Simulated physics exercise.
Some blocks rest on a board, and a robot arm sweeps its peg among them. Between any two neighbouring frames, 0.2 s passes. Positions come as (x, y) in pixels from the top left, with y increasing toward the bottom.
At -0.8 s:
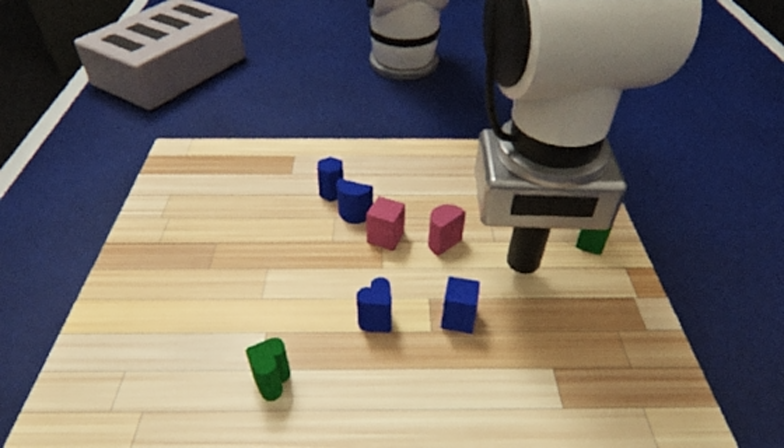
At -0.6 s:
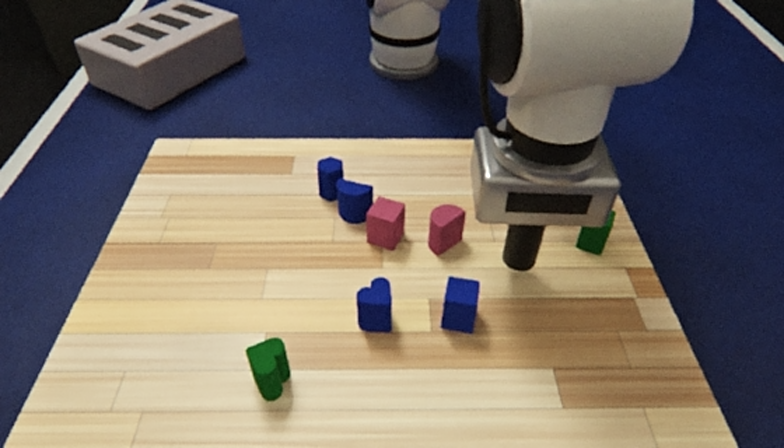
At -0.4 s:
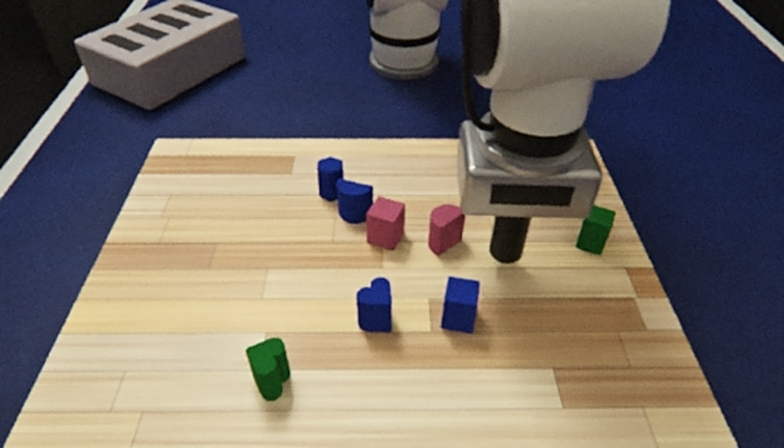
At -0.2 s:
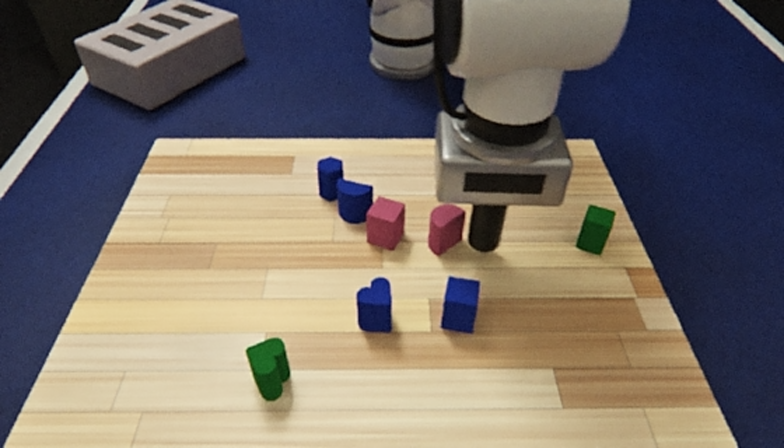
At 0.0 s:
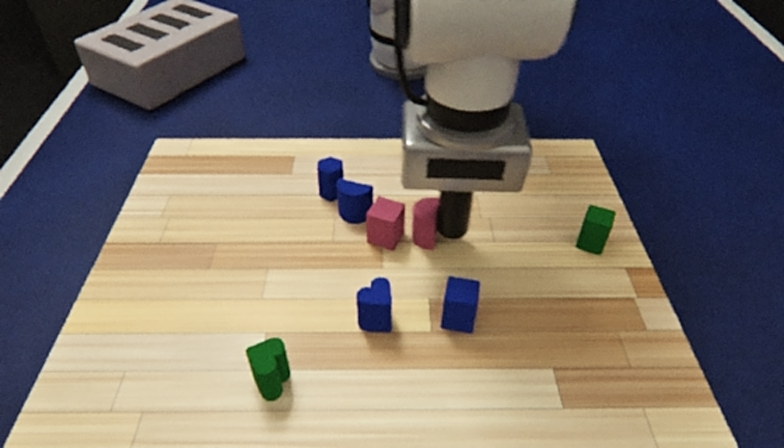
A robot arm swept its dark peg leftward across a wooden board scattered with blue, pink and green blocks, then nudged the rounded pink block left, close to the other pink one.
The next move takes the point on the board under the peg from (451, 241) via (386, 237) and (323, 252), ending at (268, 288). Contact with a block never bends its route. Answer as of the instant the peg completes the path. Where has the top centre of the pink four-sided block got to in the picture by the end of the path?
My prediction: (302, 206).
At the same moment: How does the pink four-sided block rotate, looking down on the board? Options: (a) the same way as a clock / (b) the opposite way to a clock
That would be a.
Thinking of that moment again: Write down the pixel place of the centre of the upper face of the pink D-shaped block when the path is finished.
Pixel (379, 190).
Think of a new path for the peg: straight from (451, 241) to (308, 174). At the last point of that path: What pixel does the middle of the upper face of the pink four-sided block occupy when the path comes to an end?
Just about (362, 206).
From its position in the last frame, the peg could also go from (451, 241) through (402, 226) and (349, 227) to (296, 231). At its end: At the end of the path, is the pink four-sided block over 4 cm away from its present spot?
Yes, that is how it ends up.
The first path, step by step. One third of the way, peg (385, 225); blue D-shaped block (349, 184), turned 10° anticlockwise; pink four-sided block (349, 206), turned 50° anticlockwise; pink D-shaped block (380, 190), turned 55° clockwise.
Two thirds of the way, peg (320, 241); blue D-shaped block (349, 183), turned 20° anticlockwise; pink four-sided block (302, 206), turned 25° clockwise; pink D-shaped block (379, 190), turned 65° clockwise.
At the end, peg (265, 276); blue hexagonal block still; blue D-shaped block (349, 183), turned 20° anticlockwise; pink four-sided block (302, 206), turned 25° clockwise; pink D-shaped block (379, 190), turned 65° clockwise.
